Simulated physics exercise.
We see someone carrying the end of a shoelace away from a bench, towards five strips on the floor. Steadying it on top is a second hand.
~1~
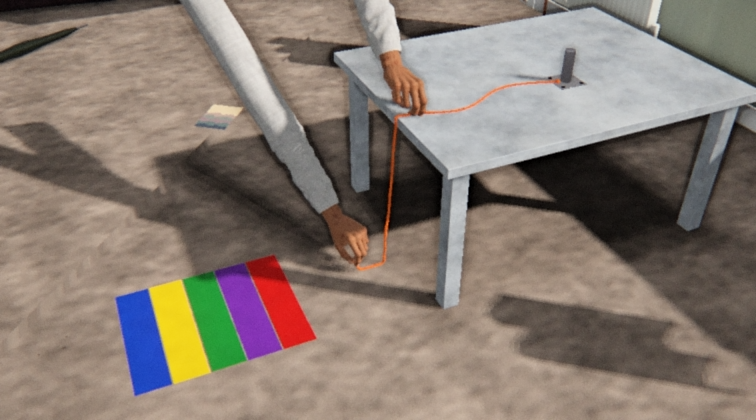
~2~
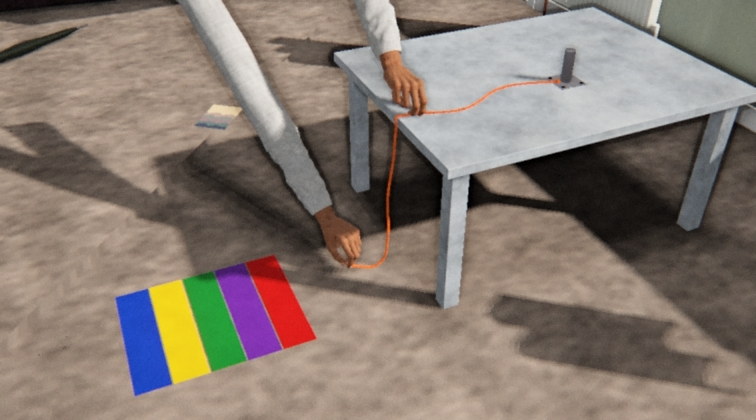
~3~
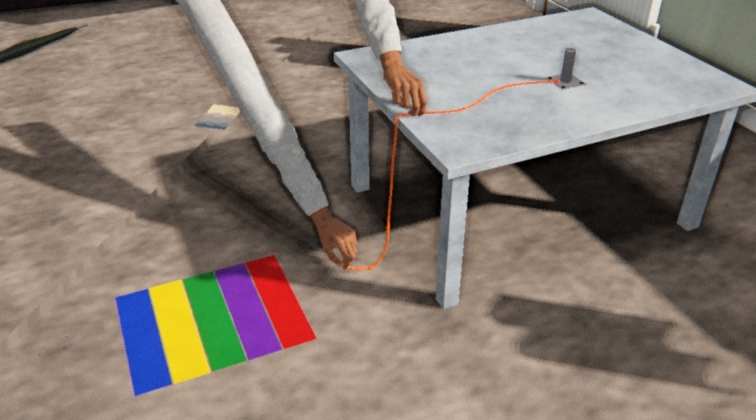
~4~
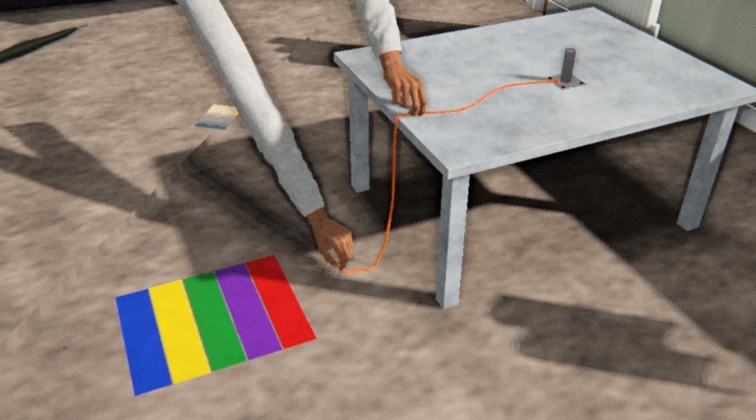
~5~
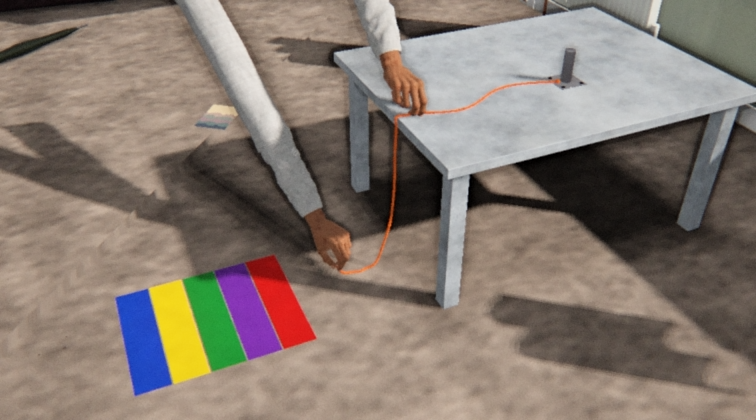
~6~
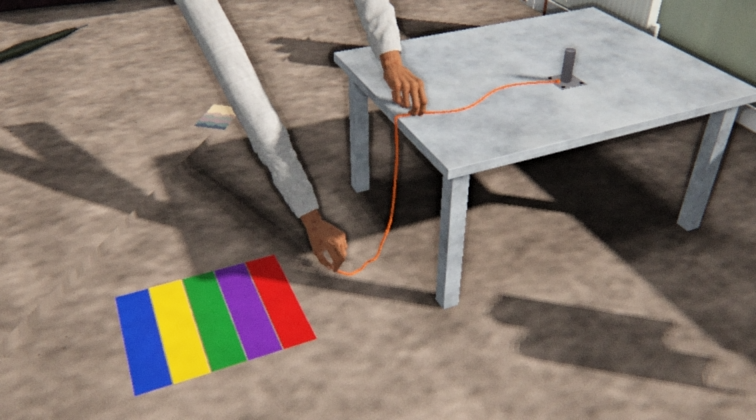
Hand slowly drawing the end of an orange shoelace slightly left, low beside a grey table, near five coloured strips.
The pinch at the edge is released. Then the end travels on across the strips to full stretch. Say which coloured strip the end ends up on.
It ends up on the purple strip.
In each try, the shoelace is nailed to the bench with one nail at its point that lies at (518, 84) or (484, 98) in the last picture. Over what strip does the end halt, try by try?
First try purple, second try purple.
Soon after, end near (304, 276); short of the strips.
Then, end near (265, 287); over red.
At full stretch, end near (242, 294); over purple. The purple one.
